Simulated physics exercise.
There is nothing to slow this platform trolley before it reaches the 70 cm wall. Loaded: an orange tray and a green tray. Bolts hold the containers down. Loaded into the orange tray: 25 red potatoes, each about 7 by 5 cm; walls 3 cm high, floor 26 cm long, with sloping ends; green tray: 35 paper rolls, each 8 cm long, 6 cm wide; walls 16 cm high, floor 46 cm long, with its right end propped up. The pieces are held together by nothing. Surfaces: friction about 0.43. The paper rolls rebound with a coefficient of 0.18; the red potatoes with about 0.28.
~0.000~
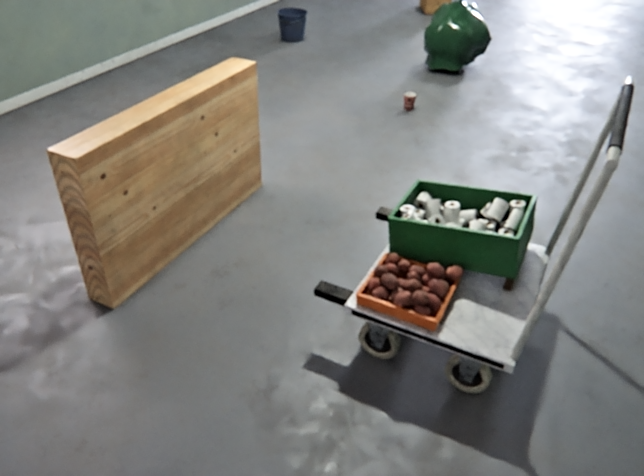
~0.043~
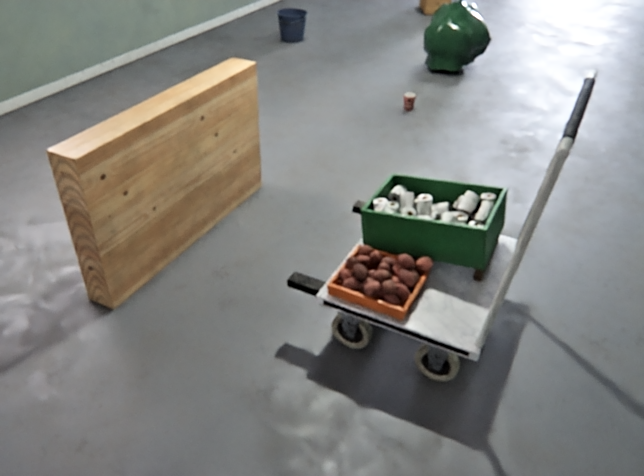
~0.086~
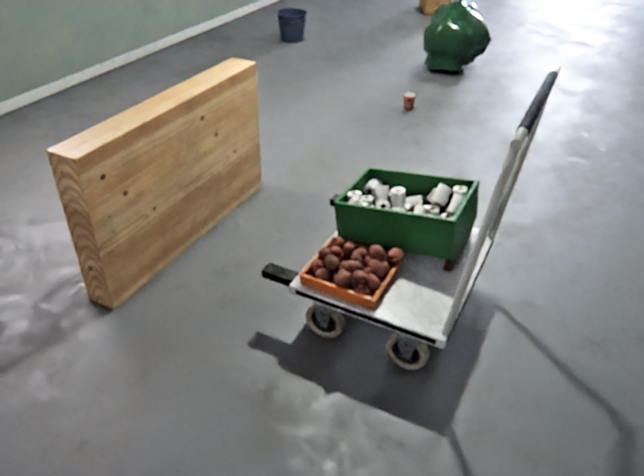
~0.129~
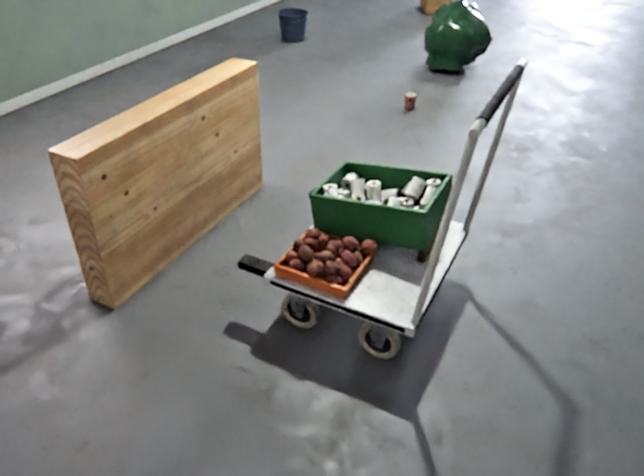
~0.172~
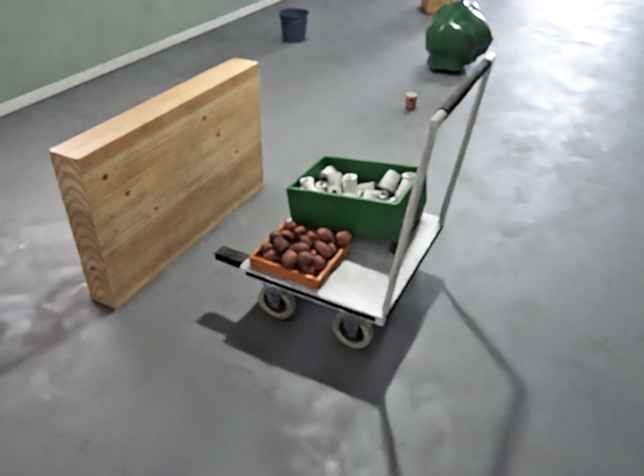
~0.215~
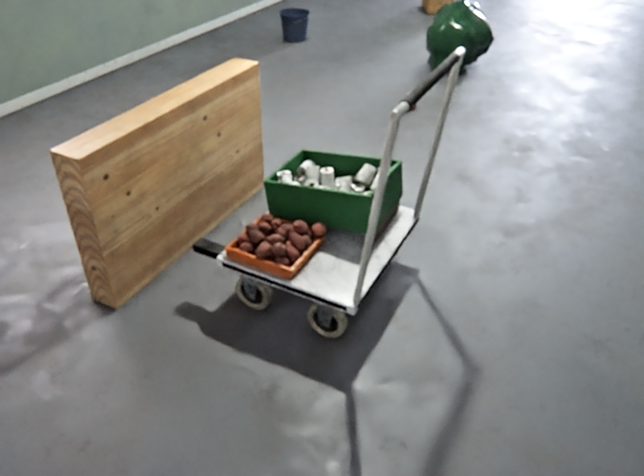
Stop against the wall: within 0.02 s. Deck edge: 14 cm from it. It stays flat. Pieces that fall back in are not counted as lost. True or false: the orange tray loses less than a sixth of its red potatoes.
False, it loses more than a sixth.
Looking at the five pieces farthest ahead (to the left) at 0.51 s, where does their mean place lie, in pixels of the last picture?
Close to (169, 215) in the last view.
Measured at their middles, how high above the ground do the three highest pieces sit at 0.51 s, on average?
Around 50 cm high.
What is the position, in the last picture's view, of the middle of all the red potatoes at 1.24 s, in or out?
Centre approx. (220, 221).
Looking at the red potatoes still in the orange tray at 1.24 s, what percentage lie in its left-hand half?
Near 70 per cent.
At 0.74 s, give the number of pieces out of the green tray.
For the green tray, some 0.
After 0.29 s, the buffers strike the wall.
After 0.39 s, 4 of 25 out of the orange tray and 0 of 35 out of the green tray.
After 0.51 s, 8 of 25 out of the orange tray and 0 of 35 out of the green tray.
After 0.74 s, 9 of 25 out of the orange tray and 0 of 35 out of the green tray.
Final count (at 1.24 s), 9 of 25 out of the orange tray and 0 of 35 out of the green tray. Asked share, 9 of 25, 36 per cent.
